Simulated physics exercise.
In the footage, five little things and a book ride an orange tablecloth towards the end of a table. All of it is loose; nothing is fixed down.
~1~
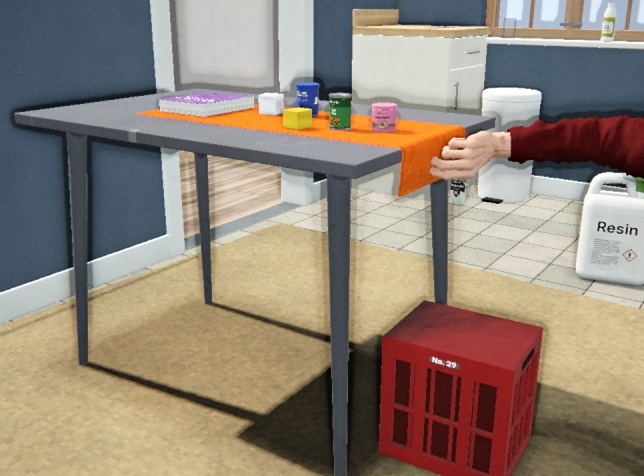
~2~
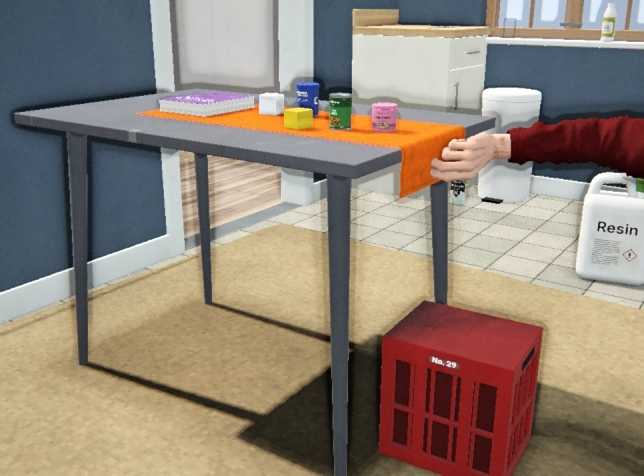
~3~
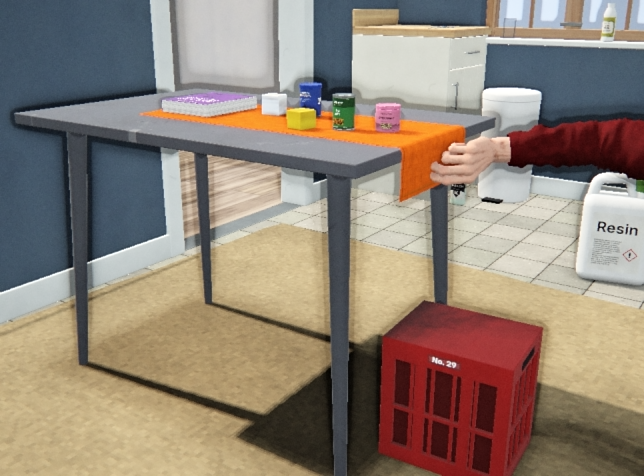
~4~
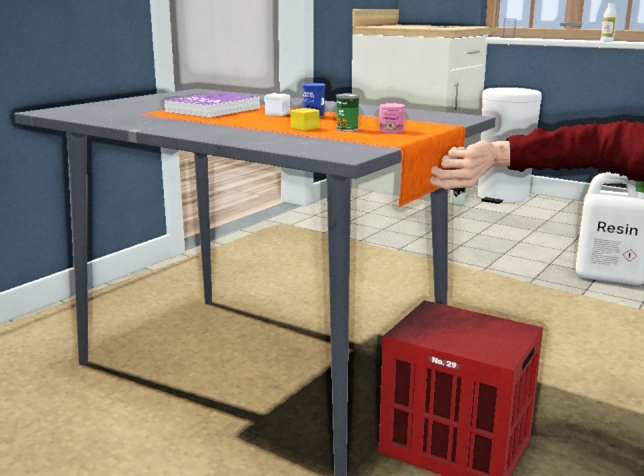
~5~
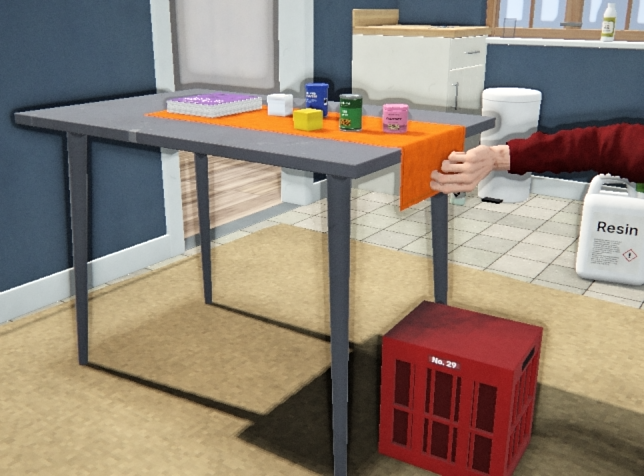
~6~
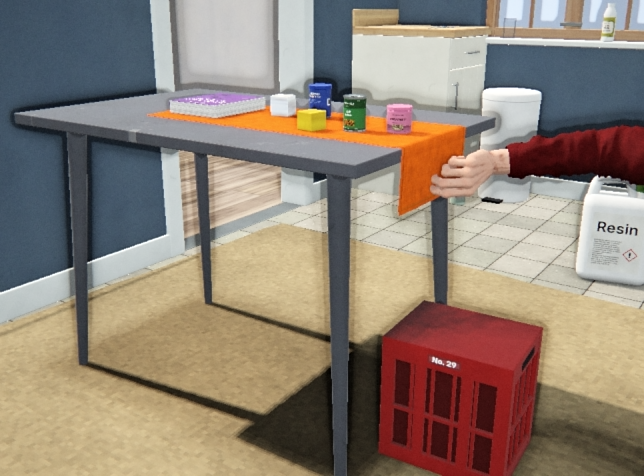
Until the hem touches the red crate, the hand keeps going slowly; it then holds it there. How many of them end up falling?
Three.
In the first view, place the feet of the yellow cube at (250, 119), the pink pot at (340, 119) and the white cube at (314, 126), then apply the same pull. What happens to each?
Note - yellow cube retained, pink pot lost, white cube lost.
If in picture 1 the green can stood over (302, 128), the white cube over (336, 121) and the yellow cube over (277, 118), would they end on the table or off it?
As for the green can, it tips off; the white cube tips off; the yellow cube stays where it is.
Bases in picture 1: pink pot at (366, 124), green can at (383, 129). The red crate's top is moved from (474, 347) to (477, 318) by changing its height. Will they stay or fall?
Pink pot is gone, green can is gone.
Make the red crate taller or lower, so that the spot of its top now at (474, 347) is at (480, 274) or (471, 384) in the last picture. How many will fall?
We'd see 1, then 4.
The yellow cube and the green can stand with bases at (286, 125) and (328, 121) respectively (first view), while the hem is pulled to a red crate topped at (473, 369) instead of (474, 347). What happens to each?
In the end the yellow cube gets dislodged; meanwhile the green can gets dislodged.
Soon after, hem near (432, 268); pink pot gone.
After that, hem on the crate; pink pot, green can and yellow cube gone.
In the end, hem on the crate; pink pot, green can and yellow cube gone. It carries off three.
